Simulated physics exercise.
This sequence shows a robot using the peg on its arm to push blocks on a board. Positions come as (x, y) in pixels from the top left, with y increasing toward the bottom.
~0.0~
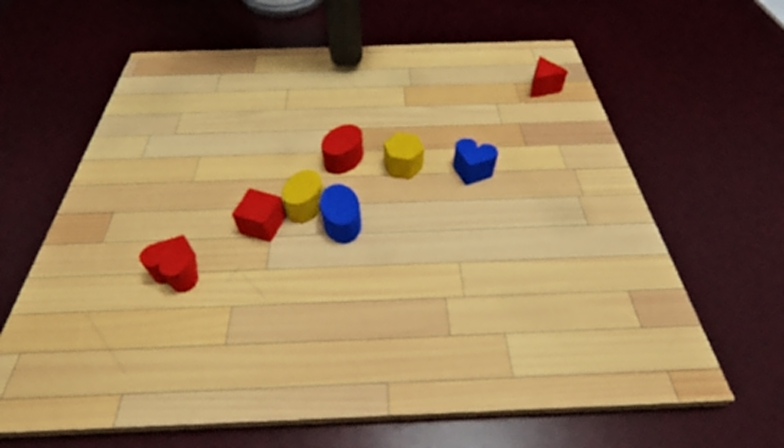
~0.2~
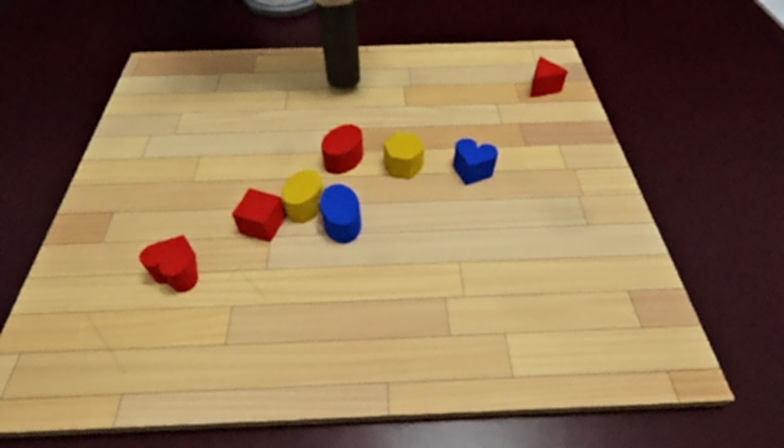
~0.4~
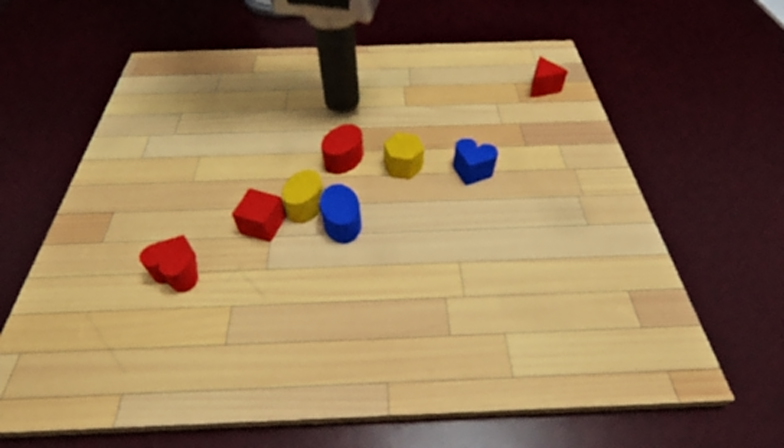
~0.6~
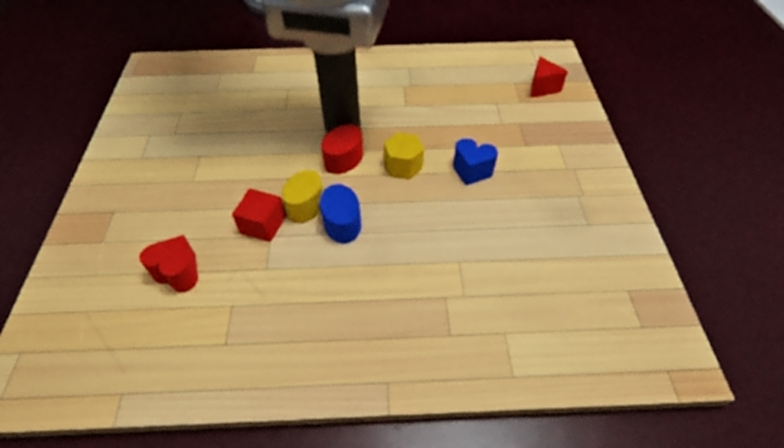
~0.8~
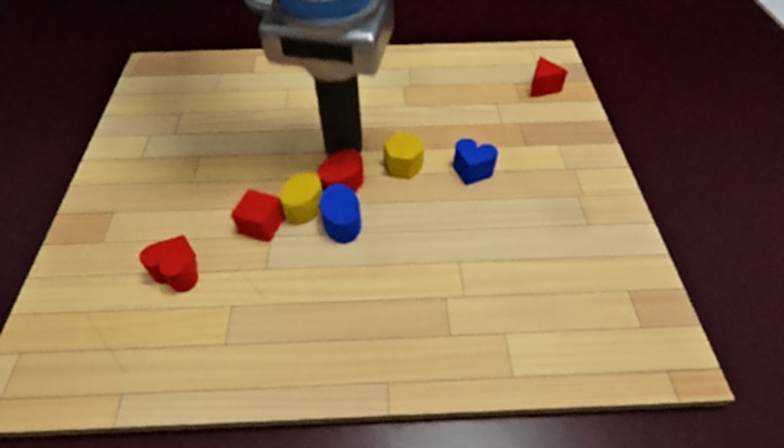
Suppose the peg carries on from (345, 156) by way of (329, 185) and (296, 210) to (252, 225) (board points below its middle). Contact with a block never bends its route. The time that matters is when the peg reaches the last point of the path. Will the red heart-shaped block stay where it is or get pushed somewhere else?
The red heart-shaped block is left alone.
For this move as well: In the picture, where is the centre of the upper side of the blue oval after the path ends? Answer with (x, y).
At pixel (349, 246).
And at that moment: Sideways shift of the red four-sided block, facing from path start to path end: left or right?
Rightward.
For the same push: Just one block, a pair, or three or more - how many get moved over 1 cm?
I'm going with three or more.
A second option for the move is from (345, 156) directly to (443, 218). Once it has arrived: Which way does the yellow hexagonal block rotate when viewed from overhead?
Counterclockwise from above.
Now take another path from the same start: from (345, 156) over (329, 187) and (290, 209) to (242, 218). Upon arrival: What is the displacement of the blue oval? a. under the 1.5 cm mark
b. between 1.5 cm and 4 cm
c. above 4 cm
My answer is option c.
On the path given first. One third of the way, peg (327, 179); red four-sided block (239, 210); yellow oval (285, 209), turned 45° clockwise; blue oval (344, 235), turned 20° anticlockwise; red oval (333, 197).
Two thirds of the way, peg (294, 204); red four-sided block (237, 210); yellow oval (273, 223), turned 40° clockwise; blue oval (349, 246), turned 25° anticlockwise; red oval (330, 208), turned 20° anticlockwise.
At the end, peg (249, 218); red heart-shaped block not moved; red four-sided block (196, 222); yellow oval (259, 237); blue oval (349, 246), turned 25° anticlockwise; red oval (330, 208), turned 20° anticlockwise.
